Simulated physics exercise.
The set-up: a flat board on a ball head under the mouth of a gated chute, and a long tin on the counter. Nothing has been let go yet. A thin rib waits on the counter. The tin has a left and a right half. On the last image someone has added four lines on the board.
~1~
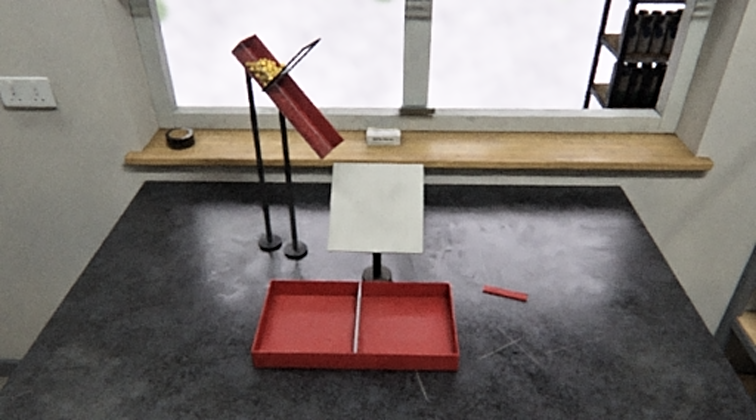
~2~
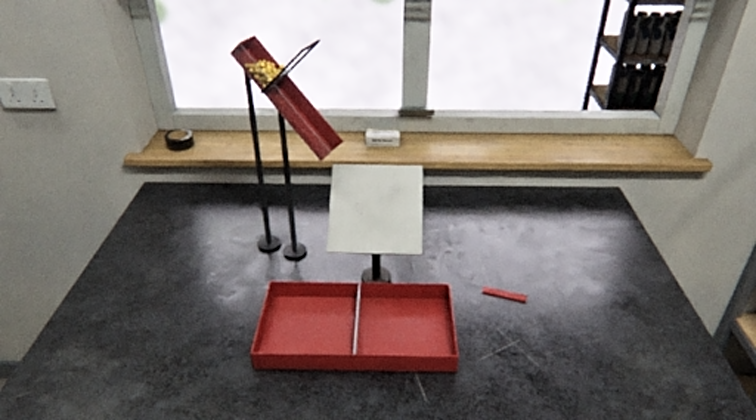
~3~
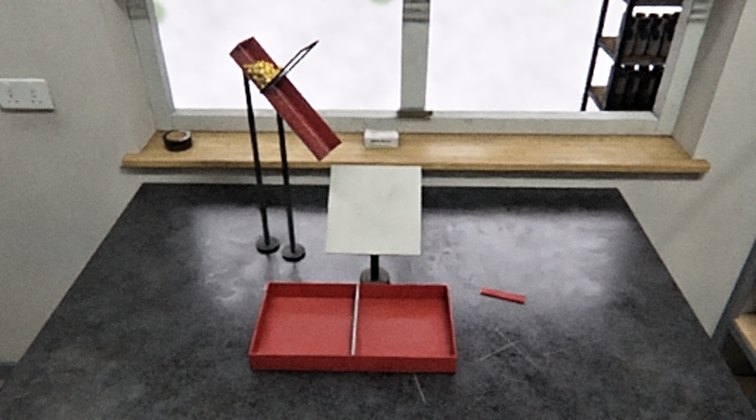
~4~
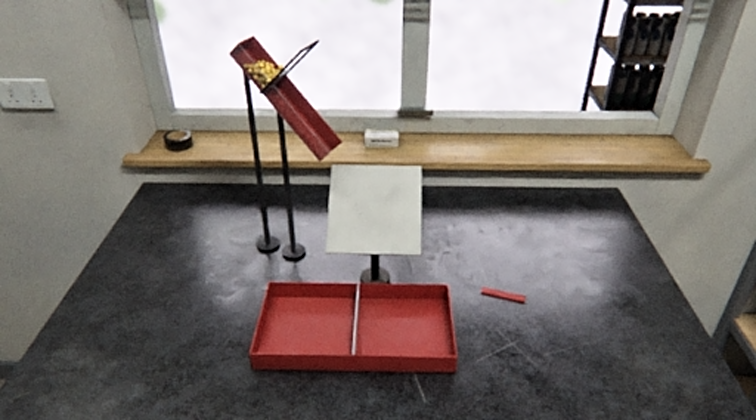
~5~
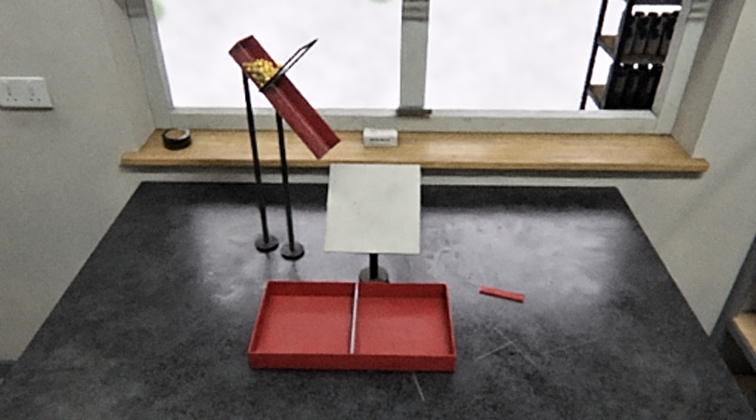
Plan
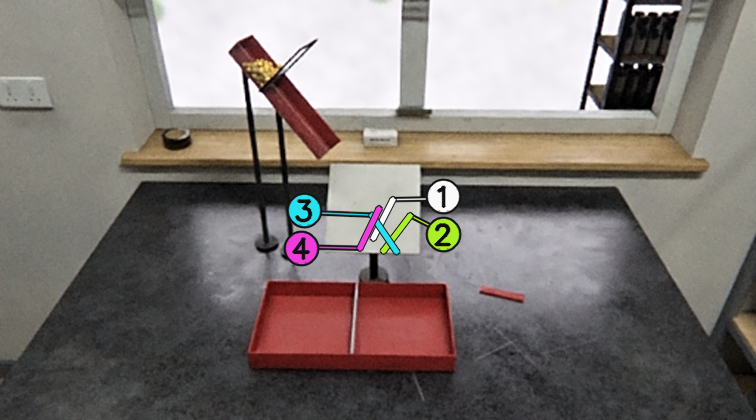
Nothing moved beyond a slight shake of the view: yellow puffed balls sat behind a wire gate in a sloping red chute, above a tilted white board and a red tin split into two halves.
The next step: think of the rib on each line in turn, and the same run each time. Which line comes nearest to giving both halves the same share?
Take 1.
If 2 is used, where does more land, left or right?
More lands on the right.
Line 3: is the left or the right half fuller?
More lands on the right.
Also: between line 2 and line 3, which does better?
It is 2.
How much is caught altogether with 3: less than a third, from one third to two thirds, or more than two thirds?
It is more than two thirds.
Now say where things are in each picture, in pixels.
Load behind the gate (265, 69), puffed corn balls; lip of the chute (328, 154), sloping fairly steeply, in the first picture.
Middle of the board (376, 208), tilted fairly steeply; middle of its low edge (374, 253); of its high edge (378, 165), in the second picture.
Front corners of the tin (250, 354) and (456, 357); front end of its middle wall (353, 355); gate still shut (281, 75), in the third picture.
Middle of the load (263, 71); lip (326, 156), in the fourth picture.
Middle of the load (262, 69); lip (325, 155), in the fifth picture.
On the marked copy, line 1 from (392, 199) to (373, 238); line 2 from (410, 215) to (383, 251); line 3 from (371, 215) to (396, 251); line 4 from (379, 208) to (359, 248).
With 1, of what is caught, roughly two thirds in the left half, roughly a third in the right.
With 2, of what is caught, roughly a quarter in the left half, the larger part in the right.
With 3, of what is caught, about a tenth in the left half, almost all in the right.
With 4, of what is caught, the larger part in the left half, about a tenth in the right.
